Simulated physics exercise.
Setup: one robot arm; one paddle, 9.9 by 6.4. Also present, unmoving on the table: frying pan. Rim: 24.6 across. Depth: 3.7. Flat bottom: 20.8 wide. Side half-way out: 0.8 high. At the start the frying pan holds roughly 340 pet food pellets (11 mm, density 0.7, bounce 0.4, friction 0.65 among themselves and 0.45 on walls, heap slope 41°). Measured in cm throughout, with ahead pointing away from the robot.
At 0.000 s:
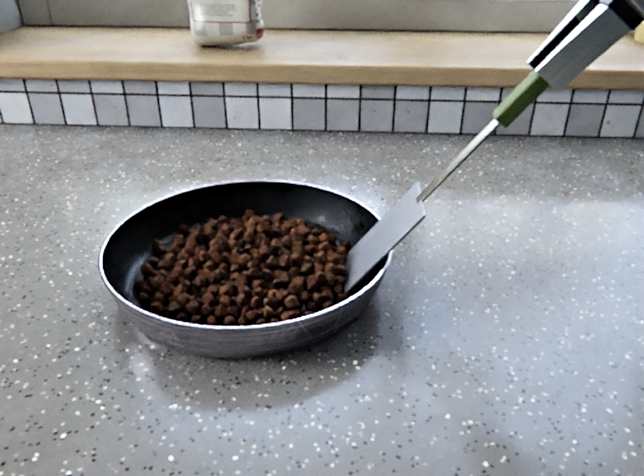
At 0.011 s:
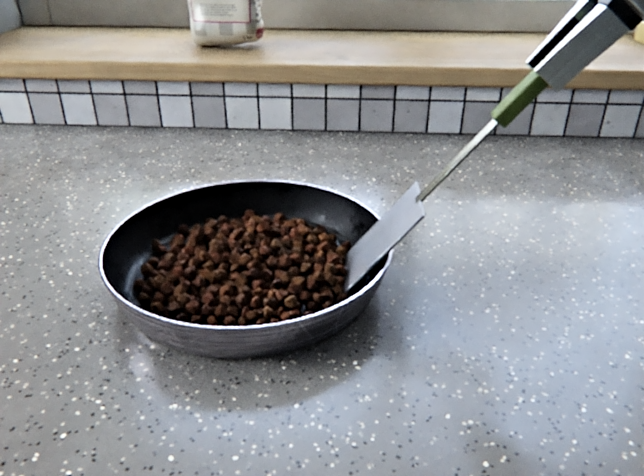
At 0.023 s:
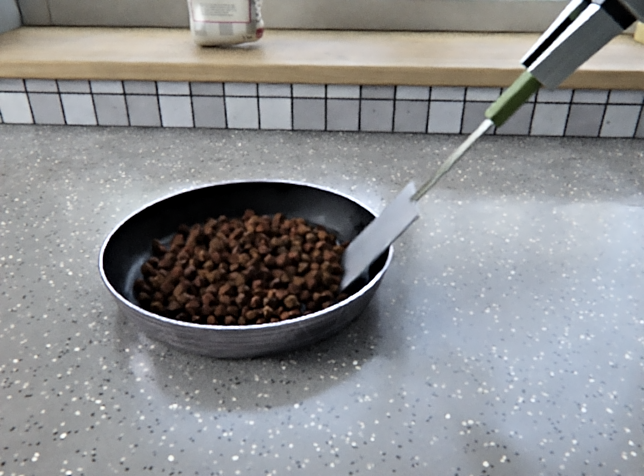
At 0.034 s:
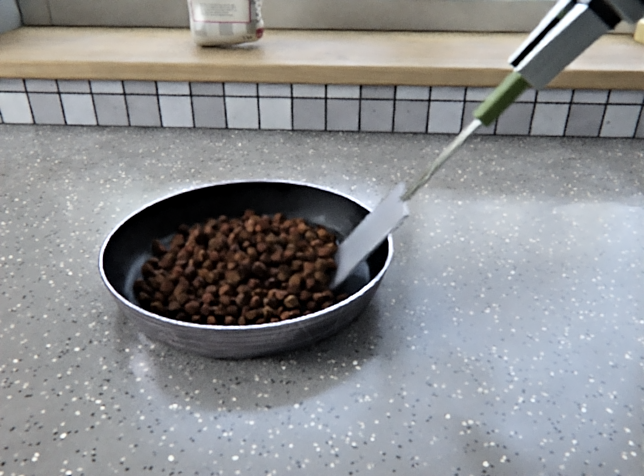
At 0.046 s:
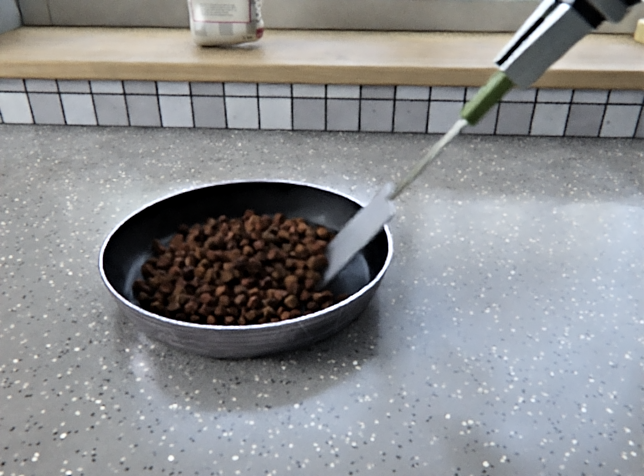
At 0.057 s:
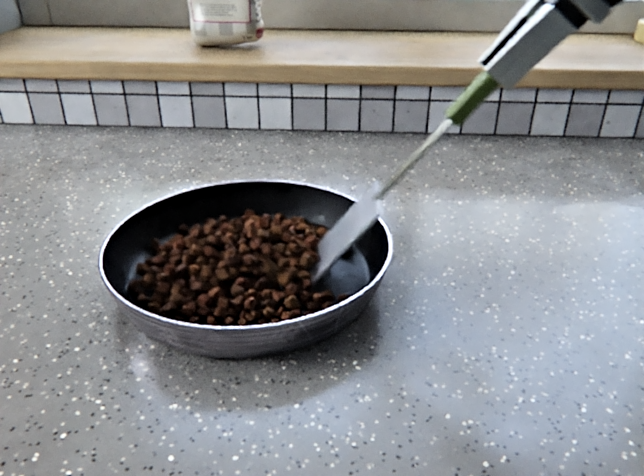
A speckled grey countertop edged with small white tiles and a wooden ledge is seen from above at a slight angle by a still camera. A dark frying pan of brown pellets sits left of centre, with a jar behind it and a green-collared robot arm holding a grey paddle at right. The arm barely moves at first, then slides the paddle slowly leftward inside the pan, nudging the nearest pellets left.
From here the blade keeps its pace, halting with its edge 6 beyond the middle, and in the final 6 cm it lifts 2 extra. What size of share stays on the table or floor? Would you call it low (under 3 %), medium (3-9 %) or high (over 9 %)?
I would call it medium.
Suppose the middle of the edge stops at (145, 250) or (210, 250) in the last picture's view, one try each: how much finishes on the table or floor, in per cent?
The two tries give near 20 and near 0 in a hundred.
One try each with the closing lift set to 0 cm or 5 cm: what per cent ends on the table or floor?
Result, in order: Approx. 0 % and 5 %.
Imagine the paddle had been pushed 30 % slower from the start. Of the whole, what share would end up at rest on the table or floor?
Then around 0 percent would finish on the table or floor.
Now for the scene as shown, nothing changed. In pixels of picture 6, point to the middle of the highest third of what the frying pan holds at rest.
Near (154, 251).
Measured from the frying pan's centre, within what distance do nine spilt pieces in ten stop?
I'd estimate close to 25 centimetres.
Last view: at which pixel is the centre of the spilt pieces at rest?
My best guess is near (39, 261).
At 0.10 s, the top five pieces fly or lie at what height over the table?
Roughly 4 cm above the table.
After 0.10 s, sloping 52°, highest piece 4 above the table; 345 in the frying pan.
After 0.13 s, sloping 52°, highest piece 5 above the table; 345 in the frying pan.
After 0.35 s, sloping 52°, highest piece 5 above the table; 328 in the frying pan, 16 on the table or floor, 1 on the blade or in flight.
After 1.40 s, sloping 52°, highest piece 4 above the table; 328 in the frying pan, 17 on the table or floor.
At rest, 328 in the frying pan, 17 on the table or floor. That is 5 % on the table or floor.
